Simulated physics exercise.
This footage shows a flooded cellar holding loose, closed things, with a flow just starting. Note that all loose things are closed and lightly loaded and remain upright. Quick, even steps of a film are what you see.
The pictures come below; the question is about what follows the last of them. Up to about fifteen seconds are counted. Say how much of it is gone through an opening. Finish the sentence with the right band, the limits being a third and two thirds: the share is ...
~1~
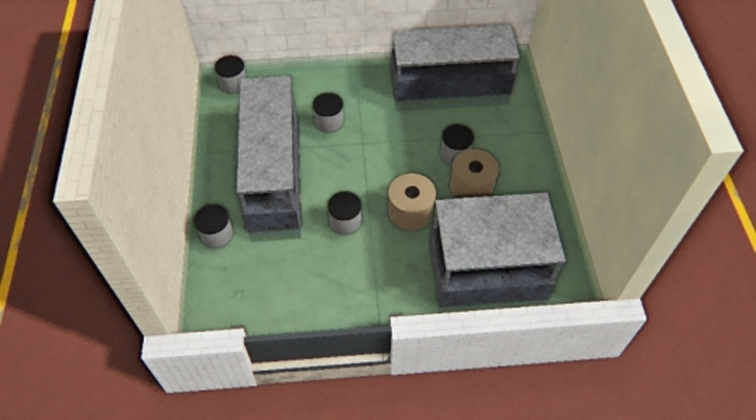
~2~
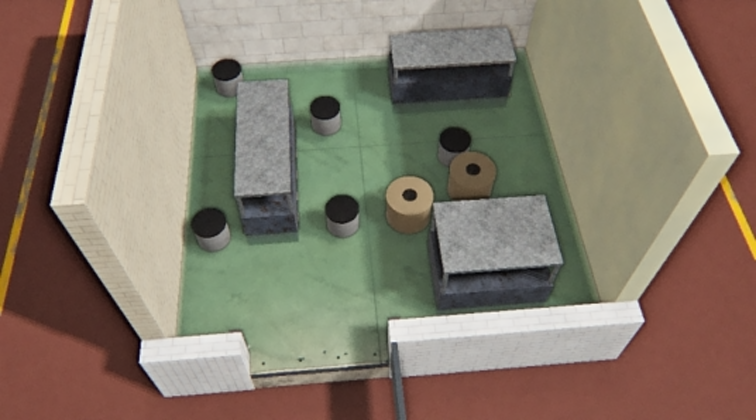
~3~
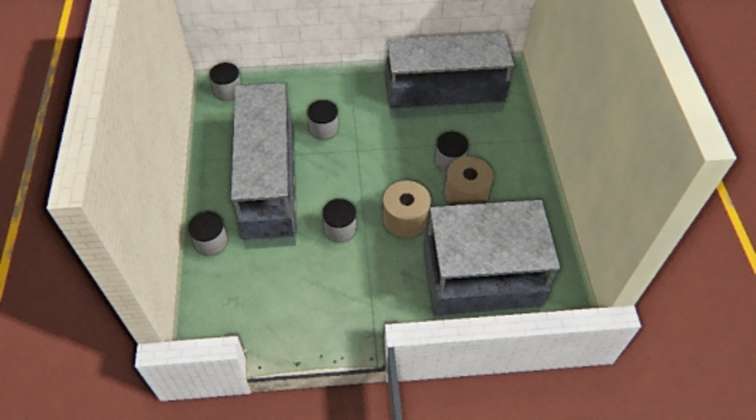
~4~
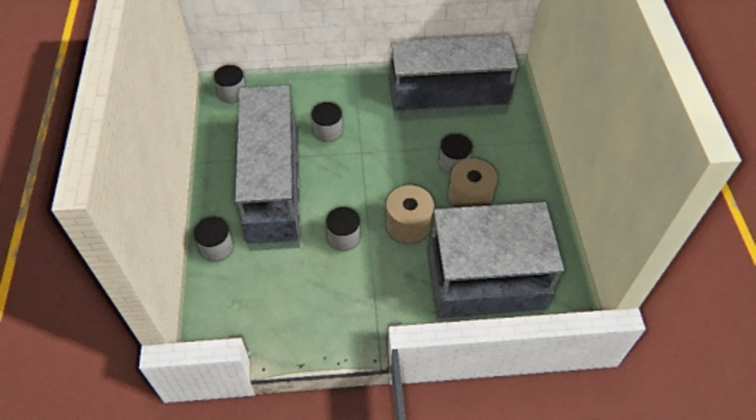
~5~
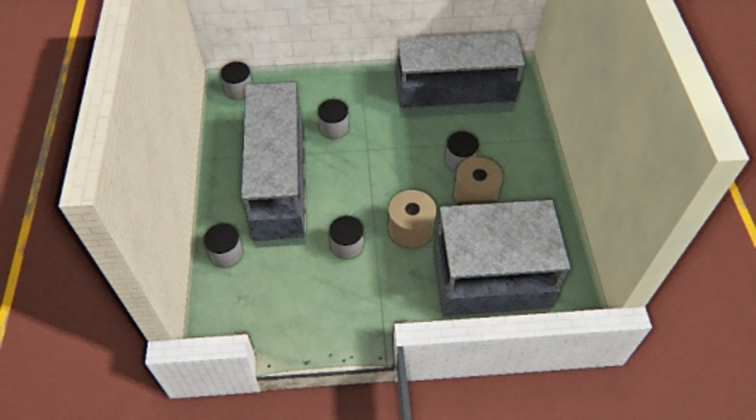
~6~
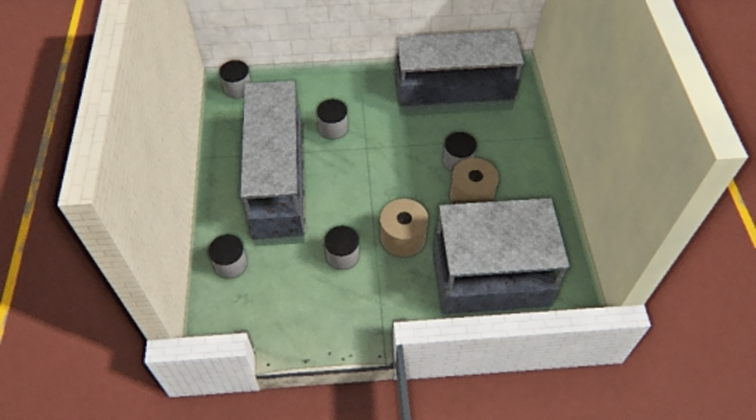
The share is two thirds or more.
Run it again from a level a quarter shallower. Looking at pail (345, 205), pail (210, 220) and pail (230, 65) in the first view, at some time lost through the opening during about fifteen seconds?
Going item by item, that's exited, then exited, then still there.
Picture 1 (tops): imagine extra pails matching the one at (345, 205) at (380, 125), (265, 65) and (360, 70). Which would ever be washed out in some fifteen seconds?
Sure - one by one that's out of the room, then in the room, then in the room.
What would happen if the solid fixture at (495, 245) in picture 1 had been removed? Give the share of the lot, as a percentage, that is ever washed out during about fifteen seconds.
Share affected: Approx. 70 %.
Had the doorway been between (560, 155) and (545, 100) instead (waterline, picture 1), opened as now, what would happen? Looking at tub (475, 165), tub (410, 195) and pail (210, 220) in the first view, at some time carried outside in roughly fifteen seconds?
Outcome for each, in the order asked: Flushed / flushed / not flushed.
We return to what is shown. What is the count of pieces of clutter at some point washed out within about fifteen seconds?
It adds up to 6.
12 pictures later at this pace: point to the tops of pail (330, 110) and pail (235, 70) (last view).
The first top is close to (324, 172) and the second close to (213, 106).
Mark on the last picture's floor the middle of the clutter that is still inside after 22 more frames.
Roughly (302, 258).
A moment on, 0 of 7 are out; 7 afloat.
Next, 3 of 7 are out; 4 afloat.
Later, 4 of 7 are out; 3 afloat.
In the end, 6 of 7 are out; 1 afloat.
